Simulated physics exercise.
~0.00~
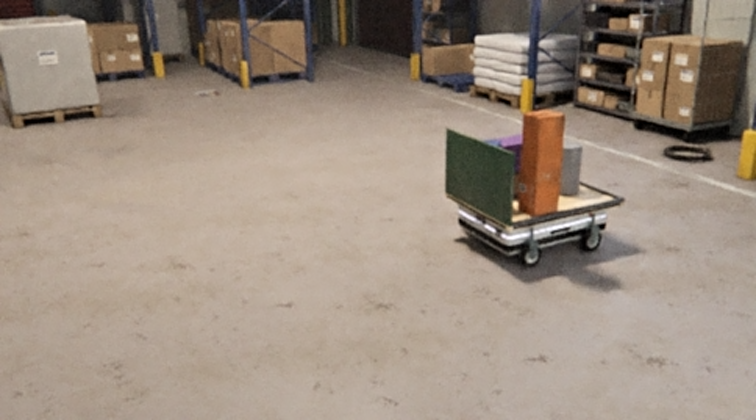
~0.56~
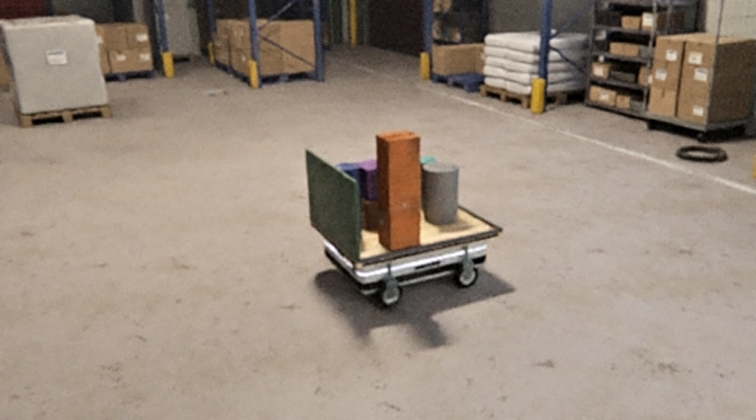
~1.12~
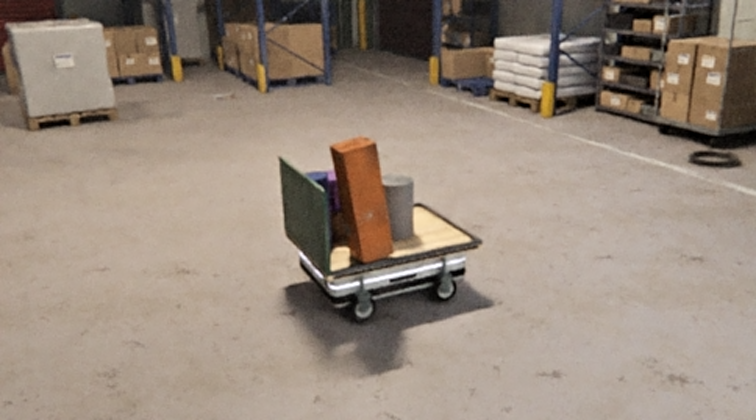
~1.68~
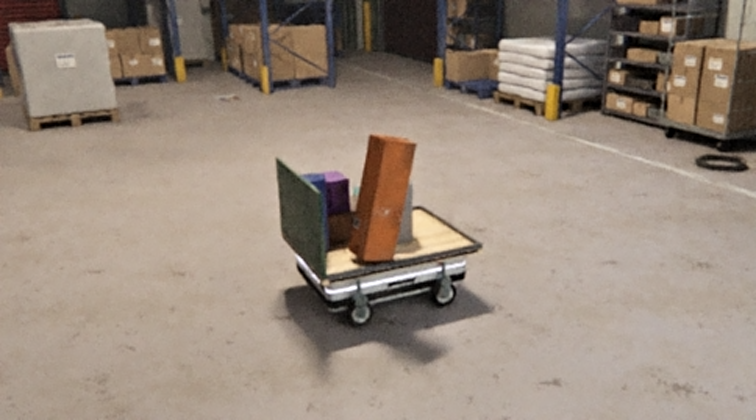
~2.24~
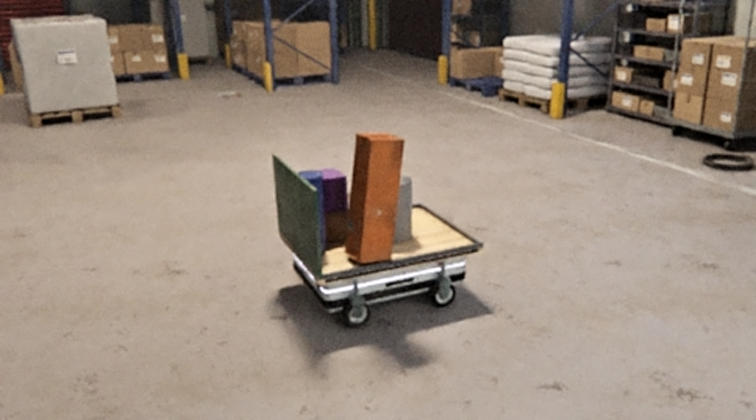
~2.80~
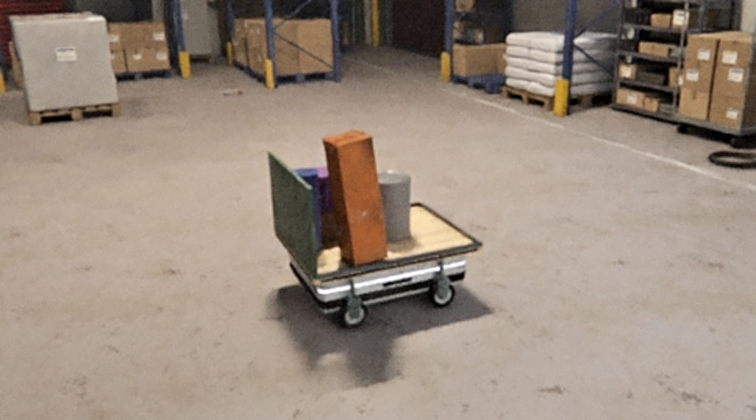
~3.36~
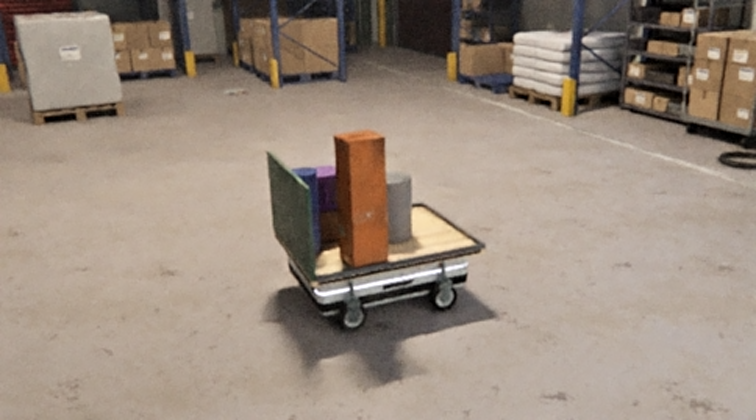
Warehouse floor, with a loaded cart rolling left and stopping, its tall orange box rocking side to side before standing upright again.
